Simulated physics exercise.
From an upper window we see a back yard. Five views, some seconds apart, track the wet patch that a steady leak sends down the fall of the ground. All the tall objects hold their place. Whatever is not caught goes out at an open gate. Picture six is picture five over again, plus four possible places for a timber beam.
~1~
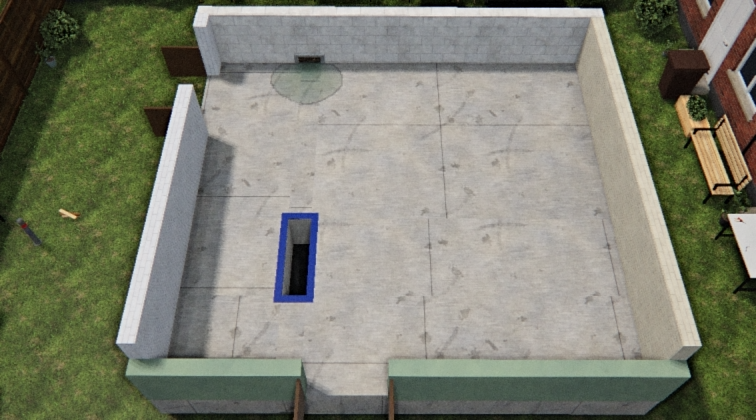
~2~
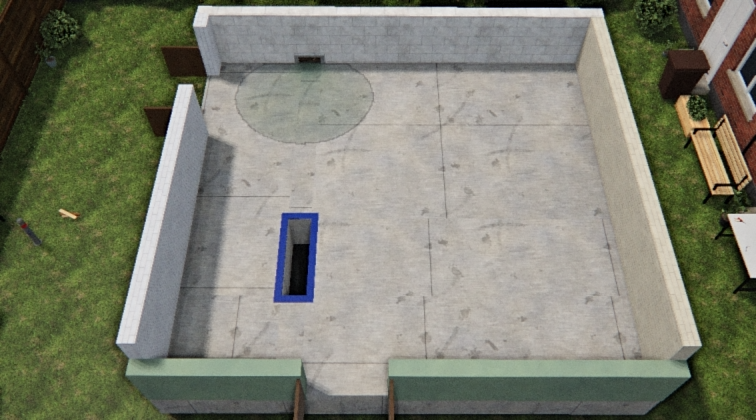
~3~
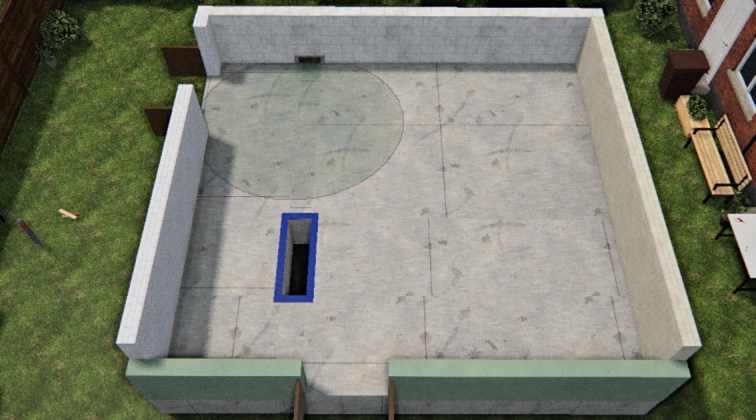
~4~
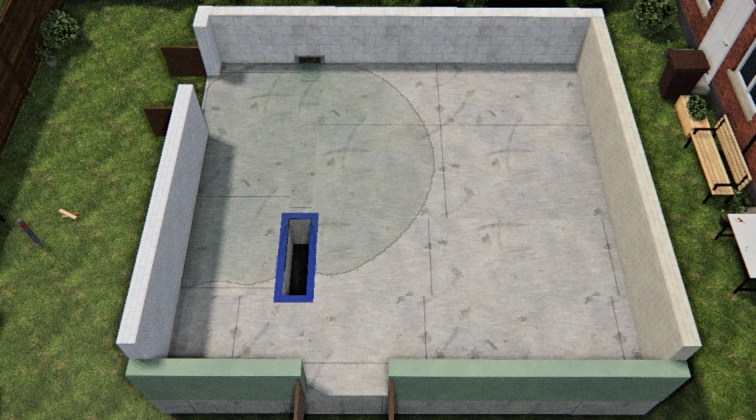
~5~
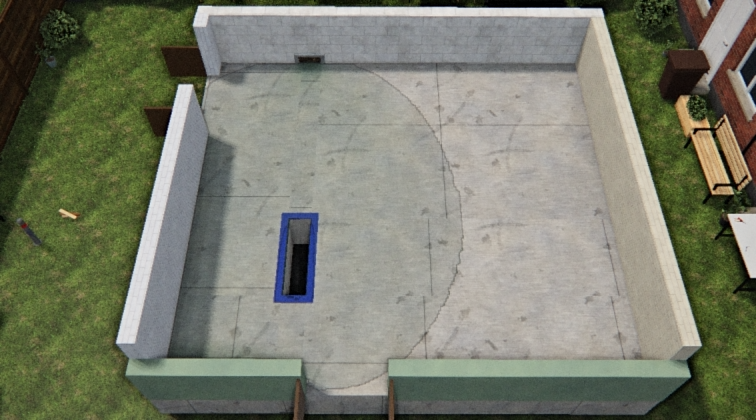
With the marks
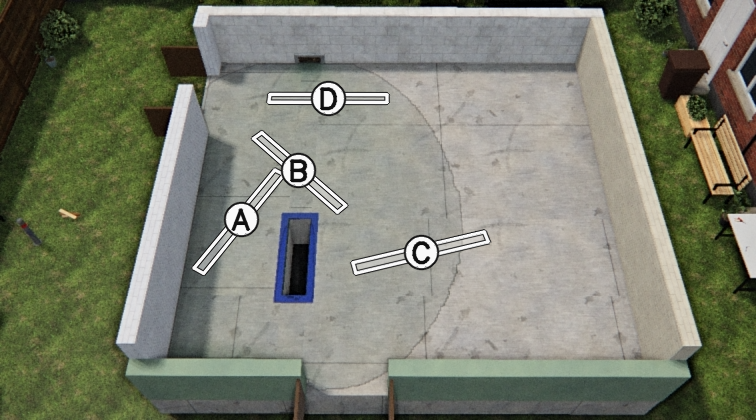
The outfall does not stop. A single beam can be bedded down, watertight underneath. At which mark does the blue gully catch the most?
The answer is place C.
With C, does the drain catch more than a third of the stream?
Yes.
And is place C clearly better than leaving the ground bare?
Yes, by a good deal.
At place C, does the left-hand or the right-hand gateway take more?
The right one.
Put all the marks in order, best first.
The order is C, A, B, D.
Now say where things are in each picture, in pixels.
In the first picture, outfall at (310, 59); blue gully at (297, 256); open gate at (347, 380); open gate at (214, 103); front seen at (287, 95), 2 % of the ground wet; blue gully still dry.
In the second picture, front seen at (264, 133), 9 % of the ground wet; blue gully still dry.
In the third picture, front seen at (237, 186), 21 % of the ground wet; blue gully still dry.
In the fourth picture, front seen at (202, 276), 35 % of the ground wet; blue gully taking water.
In the fifth picture, front seen at (410, 337), 51 % of the ground wet; blue gully taking water.
On the marked copy, A from (198, 270) to (279, 172); B from (257, 135) to (341, 208); C from (354, 267) to (486, 236); D from (269, 98) to (387, 98).
With A, about 27 % of the stream goes into the blue gully, about 67 % out by the gates.
With B, about 13 % of the stream goes into the blue gully, about 82 % out by the gates.
With C, about 41 % of the stream goes into the blue gully, about 57 % out by the gates.
With D, about 3 % of the stream goes into the blue gully, about 91 % out by the gates.
